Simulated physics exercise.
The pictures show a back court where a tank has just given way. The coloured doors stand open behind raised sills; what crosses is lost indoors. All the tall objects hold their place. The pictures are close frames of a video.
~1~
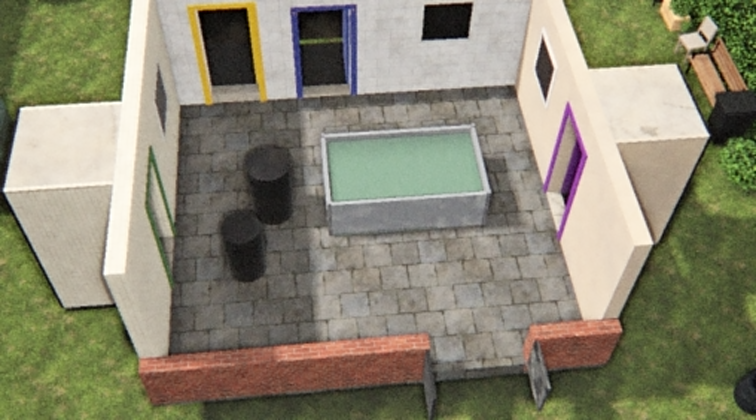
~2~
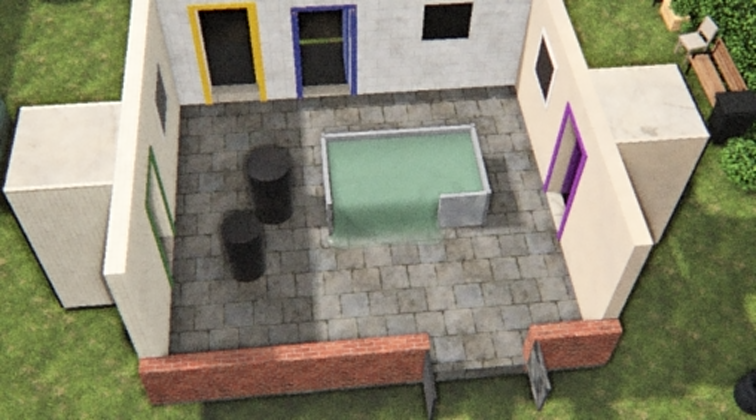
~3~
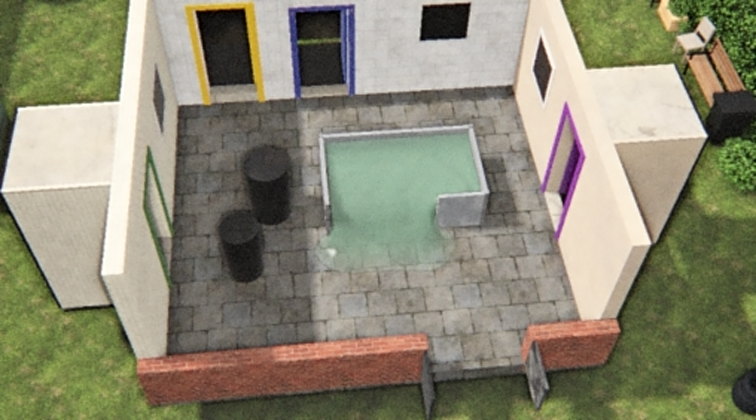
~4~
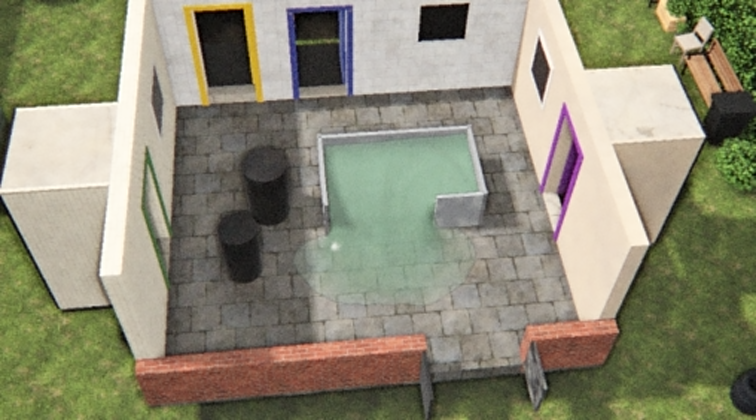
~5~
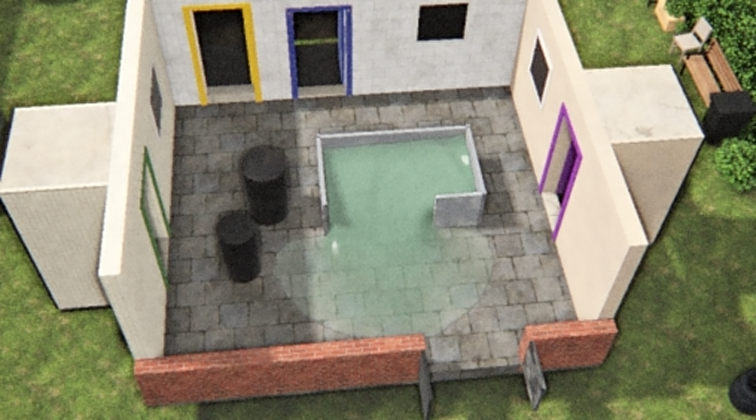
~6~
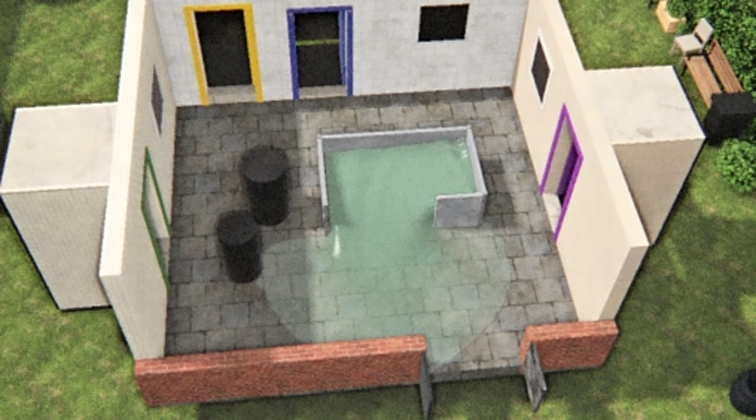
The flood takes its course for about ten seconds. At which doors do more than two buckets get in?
The yellow door holds within the limit; the blue door holds within the limit; the green door floods; the purple door holds within the limit.
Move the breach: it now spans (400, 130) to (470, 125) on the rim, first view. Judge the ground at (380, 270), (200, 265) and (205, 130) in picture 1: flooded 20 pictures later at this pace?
One after the other: No water, free of water, wet.
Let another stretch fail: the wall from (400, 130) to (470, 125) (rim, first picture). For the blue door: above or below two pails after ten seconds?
Blue floods.
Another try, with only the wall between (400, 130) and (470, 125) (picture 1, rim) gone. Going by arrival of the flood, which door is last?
It is the green-painted one.
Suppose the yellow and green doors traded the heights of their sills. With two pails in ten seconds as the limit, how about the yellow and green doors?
My reading: The yellow one goes over; the green one takes less.
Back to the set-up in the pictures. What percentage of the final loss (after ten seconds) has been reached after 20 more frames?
Some 60 per cent.
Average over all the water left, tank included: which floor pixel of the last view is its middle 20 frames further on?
Near (338, 279).
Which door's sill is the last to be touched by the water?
I say the blue-painted one.
A moment on, water covers 30 % of the floor; the yellow door not reached, the blue door not reached, the green door not reached, the purple door not reached.
Next, water covers 35 % of the floor; the yellow door not reached, the blue door not reached, the green door not reached, the purple door wet at the sill, nothing in.
Then, water covers 50 % of the floor; the yellow door not reached, the blue door not reached, the green door under two buckets in, the purple door wet at the sill, nothing in.
Later, water covers 80 % of the floor; the yellow door wet at the sill, nothing in, the blue door wet at the sill, nothing in, the green door over two buckets in, the purple door wet at the sill, nothing in.
In the end, water covers 100 % of the floor; the yellow door wet at the sill, nothing in, the blue door under two buckets in, the green door over two buckets in, the purple door wet at the sill, nothing in.
